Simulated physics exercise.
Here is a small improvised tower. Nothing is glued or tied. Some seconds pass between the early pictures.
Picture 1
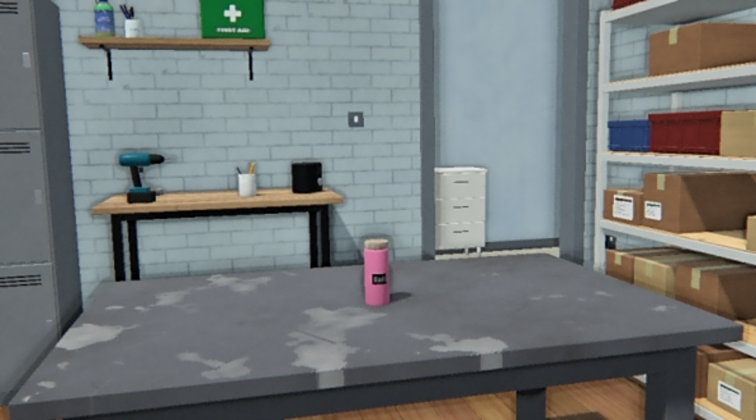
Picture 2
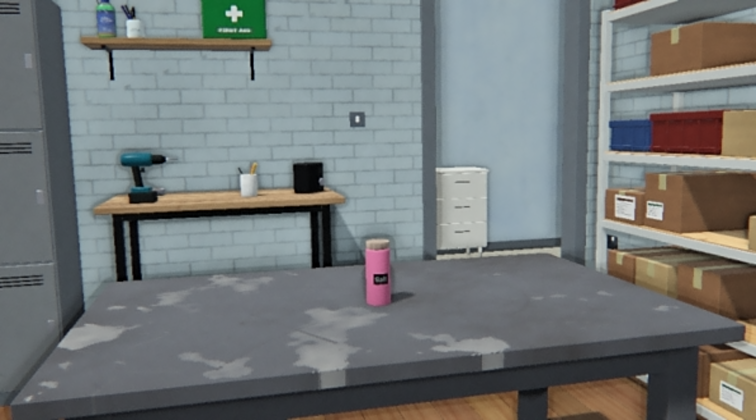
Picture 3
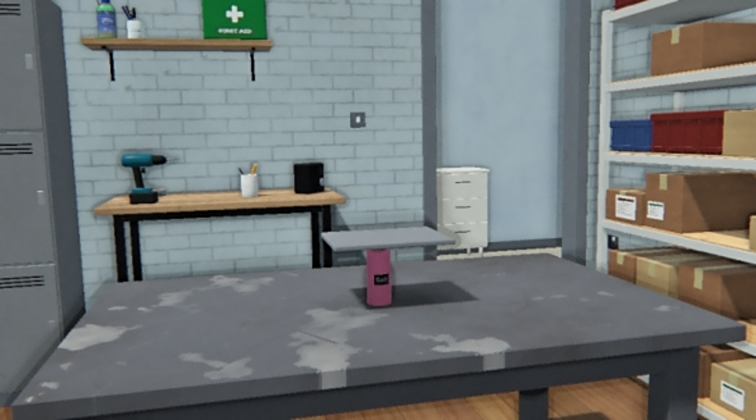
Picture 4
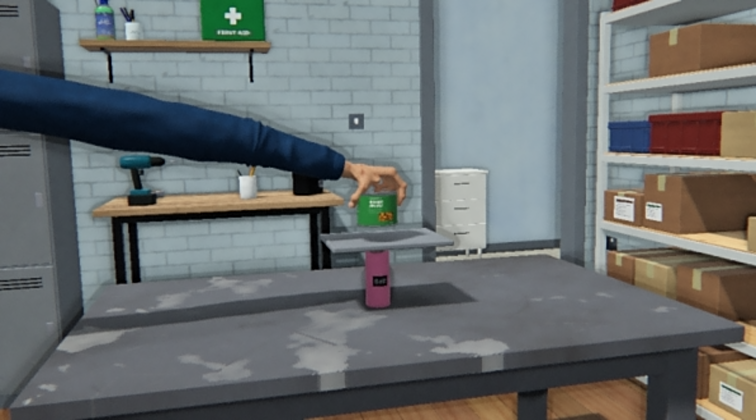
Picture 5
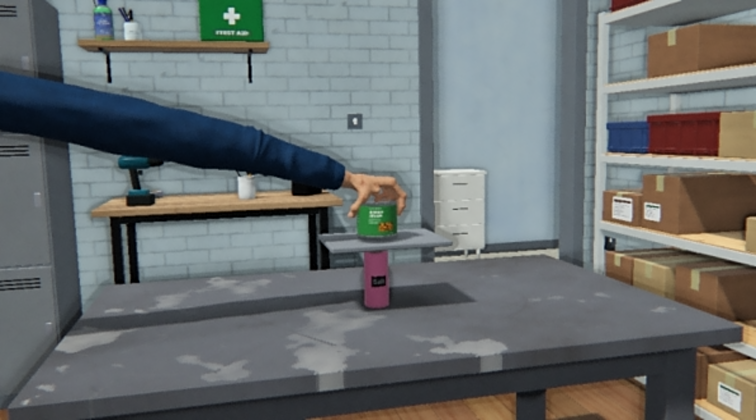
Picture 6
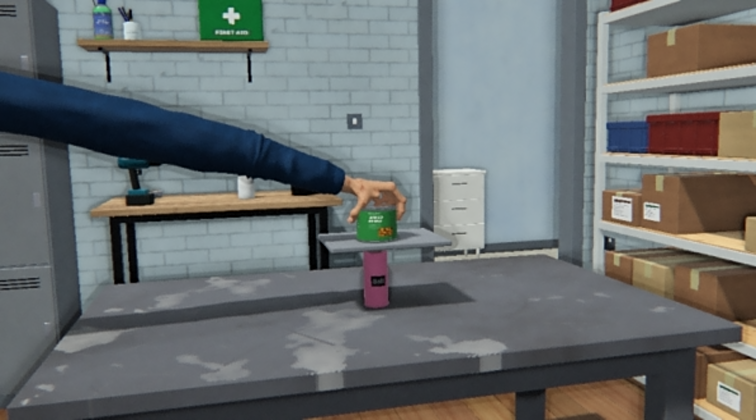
In the video, a pink jar stands on a gray table, and a flat gray board then appears on top of it. A blue-sleeved arm reaches in from the left and lowers a green tub onto the board, keeping its hand there.
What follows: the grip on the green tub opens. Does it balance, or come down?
Here the stack holds.
Then, 0.70 s on from there, no change.
Then, 1.70 s on from there, green tub resting near (377, 224).
In the end, all 3 unmoved. At the end, from the last picture's camera, green tub near (377, 224). The stack stays up.
